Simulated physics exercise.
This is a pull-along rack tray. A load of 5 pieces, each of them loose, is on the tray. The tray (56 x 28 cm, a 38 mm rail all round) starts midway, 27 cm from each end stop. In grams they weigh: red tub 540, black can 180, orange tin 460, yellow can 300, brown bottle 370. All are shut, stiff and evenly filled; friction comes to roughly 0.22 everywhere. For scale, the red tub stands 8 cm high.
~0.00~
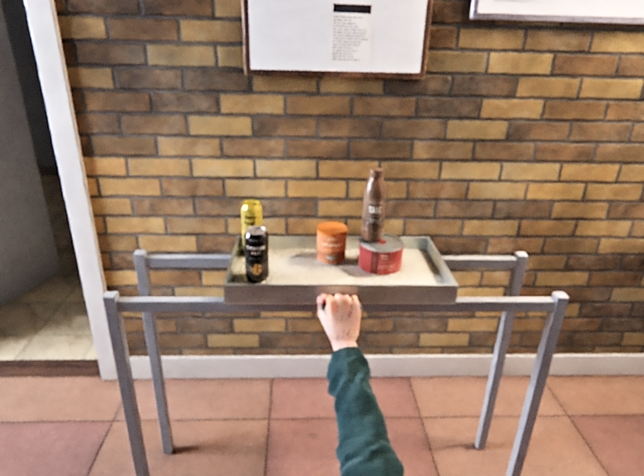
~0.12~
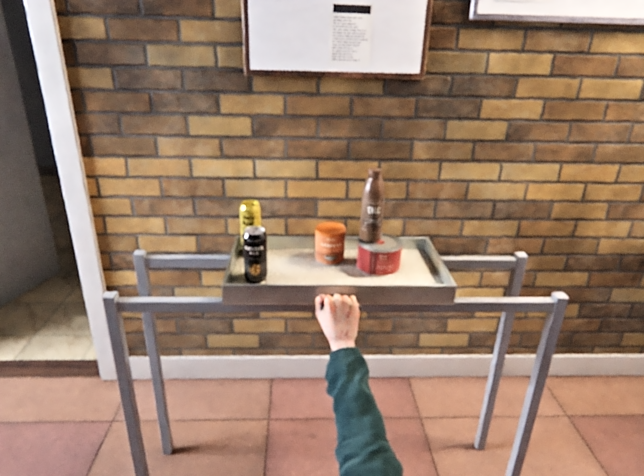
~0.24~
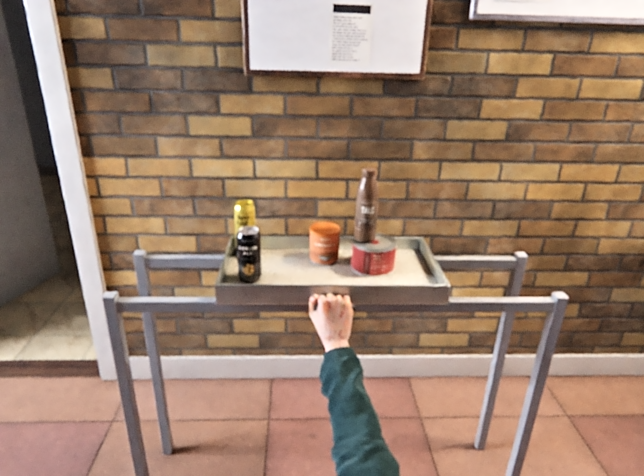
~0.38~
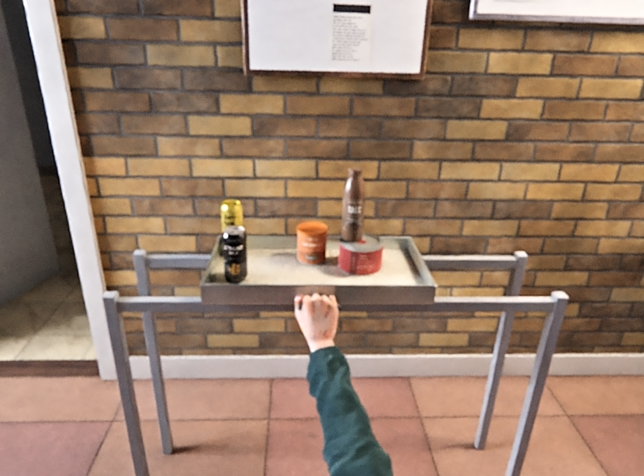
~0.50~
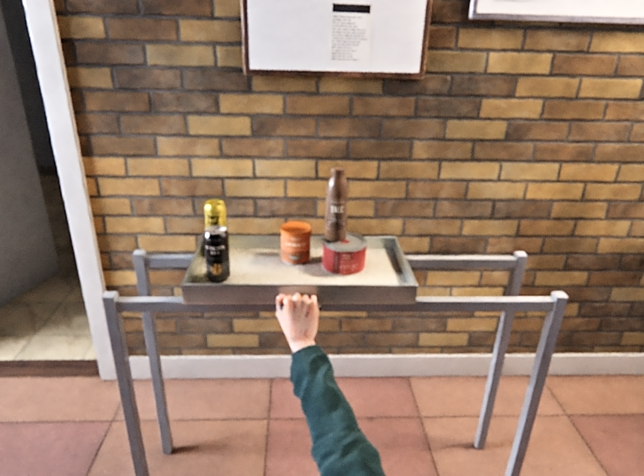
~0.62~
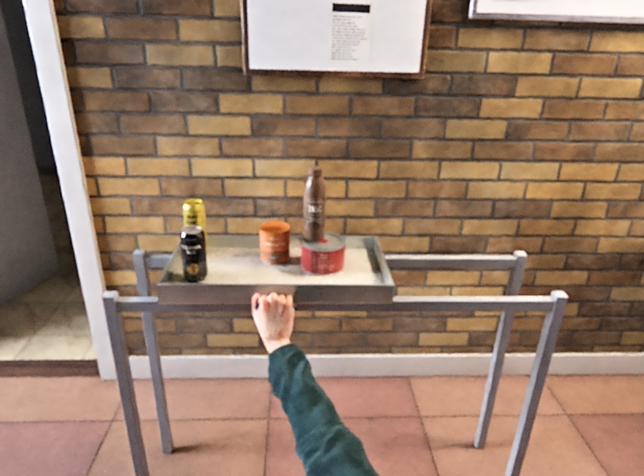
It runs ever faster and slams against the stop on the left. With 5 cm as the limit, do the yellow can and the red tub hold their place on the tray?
The yellow can holds its spot; the red tub gets shifted.
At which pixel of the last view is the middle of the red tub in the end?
At about (247, 253).
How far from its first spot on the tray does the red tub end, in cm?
About 10 cm.
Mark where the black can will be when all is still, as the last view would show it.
At about (137, 254).
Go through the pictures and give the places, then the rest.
Tray midway; yellow can (252, 229); red tub (381, 254), in the first picture.
Tray midway; brown bottle (373, 205); black can (255, 255), in the second picture.
Tray 2 cm left; orange tin (325, 244); brown bottle (367, 205), in the third picture.
Tray 5 cm left; black can (235, 255); orange tin (312, 244), in the fourth picture.
Tray 10 cm left; brown bottle (337, 204); black can (217, 254), in the fifth picture.
Tray 16 cm left; red tub (323, 253), in the sixth picture.
After 0.92 s, tray 27 cm left; yellow can 13° off upright near (148, 226); red tub moved 6 cm near (259, 253); brown bottle moved 7 cm.
After 1.02 s, tray 27 cm left; red tub moved 9 cm near (249, 253); yellow can 10° off upright near (149, 226); brown bottle moved 10 cm.
In the end (1.7 s), not toppled but over 5 cm from the start, red tub, orange tin and brown bottle; the other 2 under 5 cm from the start. In the last view, yellow can near (157, 228), red tub near (247, 253).
